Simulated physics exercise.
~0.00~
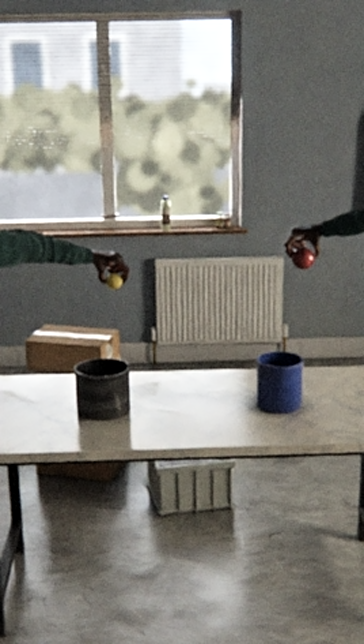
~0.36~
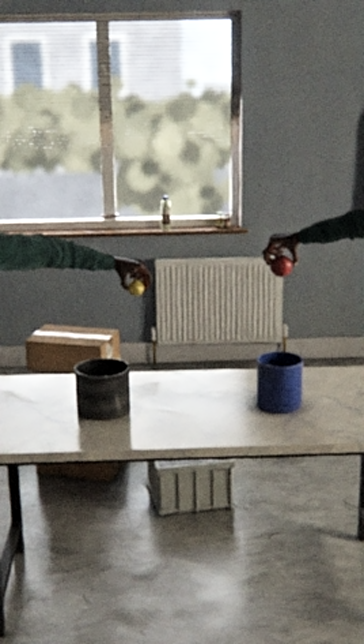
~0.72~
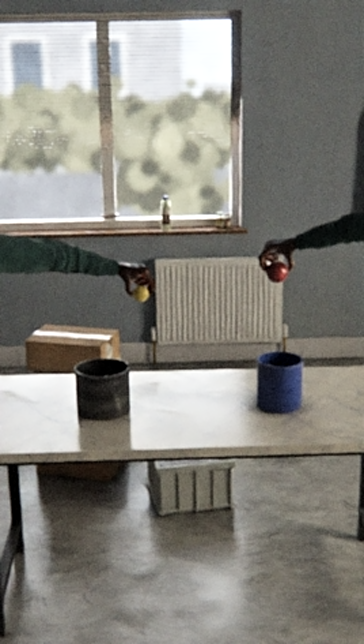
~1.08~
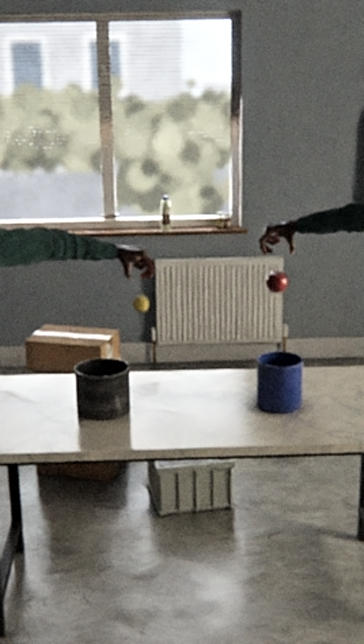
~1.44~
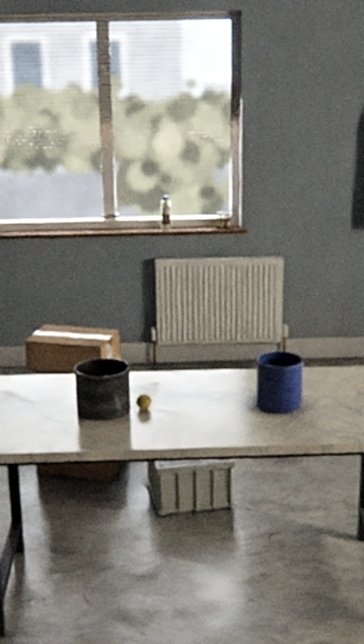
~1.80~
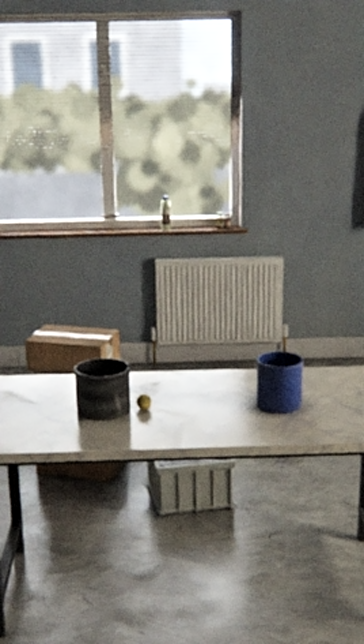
A yellow lemon and a red apple are held by two hands reaching in from opposite sides, high over a pale table in a grey room, seen from the front and slightly above. A black container stands on the left of the table and a blue one on the right, with a window and a radiator behind. The hands move inward, the lemon going right and the apple left, and lower slightly. Both hands let go, and the fruits drop as the arms withdraw. The apple lands inside the blue container, out of sight, while the lemon misses and rests on the table just right of the black one.
